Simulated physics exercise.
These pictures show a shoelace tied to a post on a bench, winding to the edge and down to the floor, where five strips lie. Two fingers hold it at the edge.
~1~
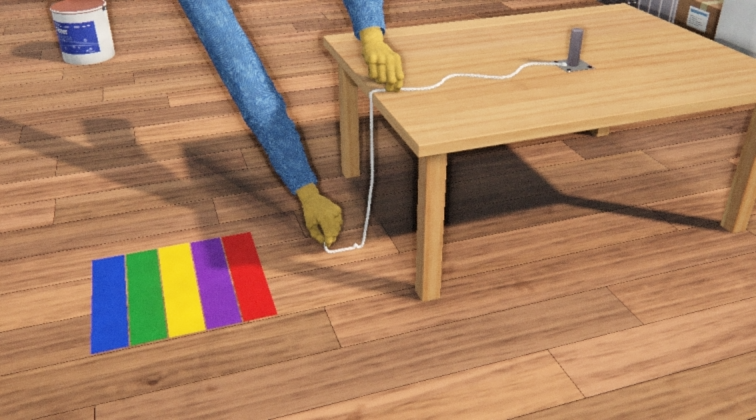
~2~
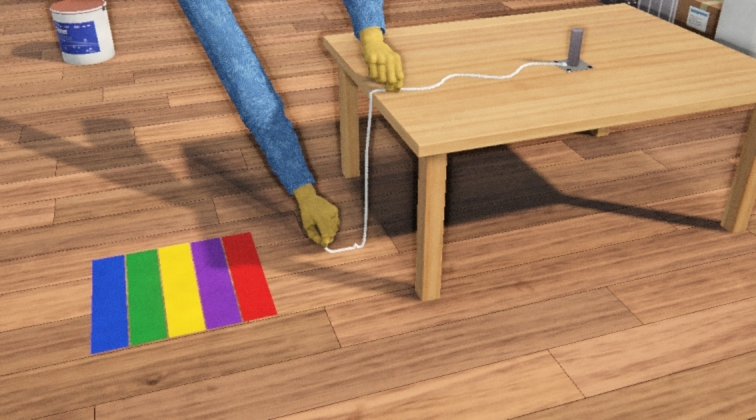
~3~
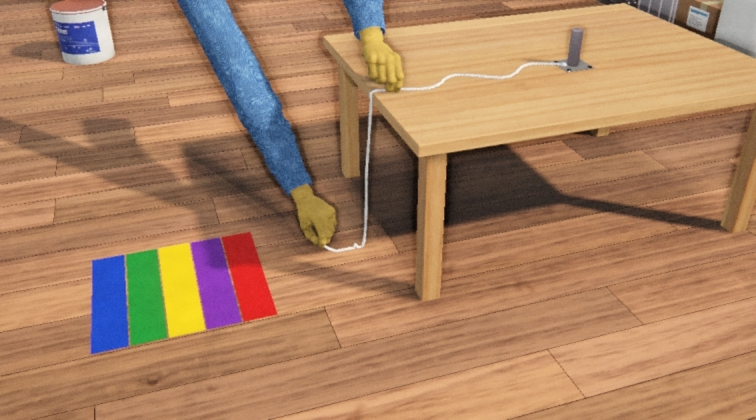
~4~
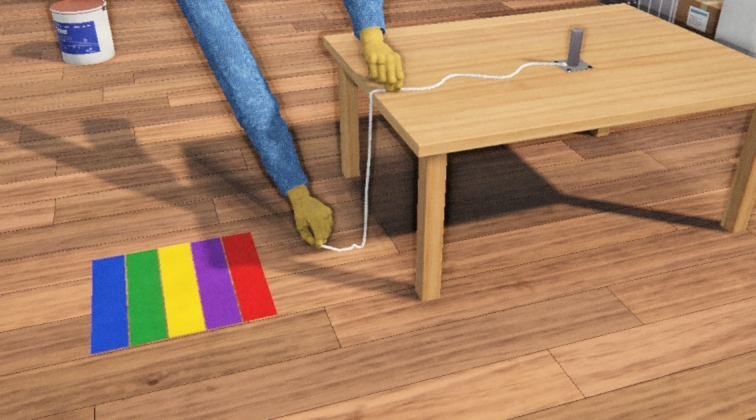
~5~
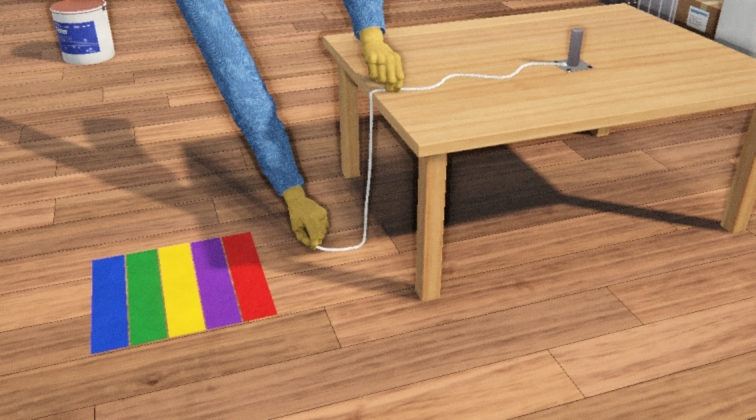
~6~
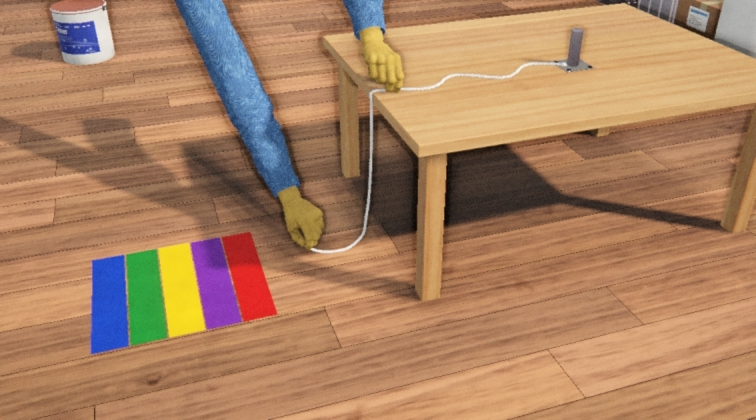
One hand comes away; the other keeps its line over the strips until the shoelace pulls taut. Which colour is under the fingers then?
The yellow one.
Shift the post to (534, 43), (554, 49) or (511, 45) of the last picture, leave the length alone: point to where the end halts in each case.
Near (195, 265), (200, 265) and (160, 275).
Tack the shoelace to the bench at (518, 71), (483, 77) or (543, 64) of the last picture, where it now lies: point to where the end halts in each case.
The places are (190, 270), (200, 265) and (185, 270).
Soon after, end near (253, 256); over red.
After that, end near (208, 264); over purple.
At the stop, end near (180, 269); over yellow. It halts on the yellow strip.
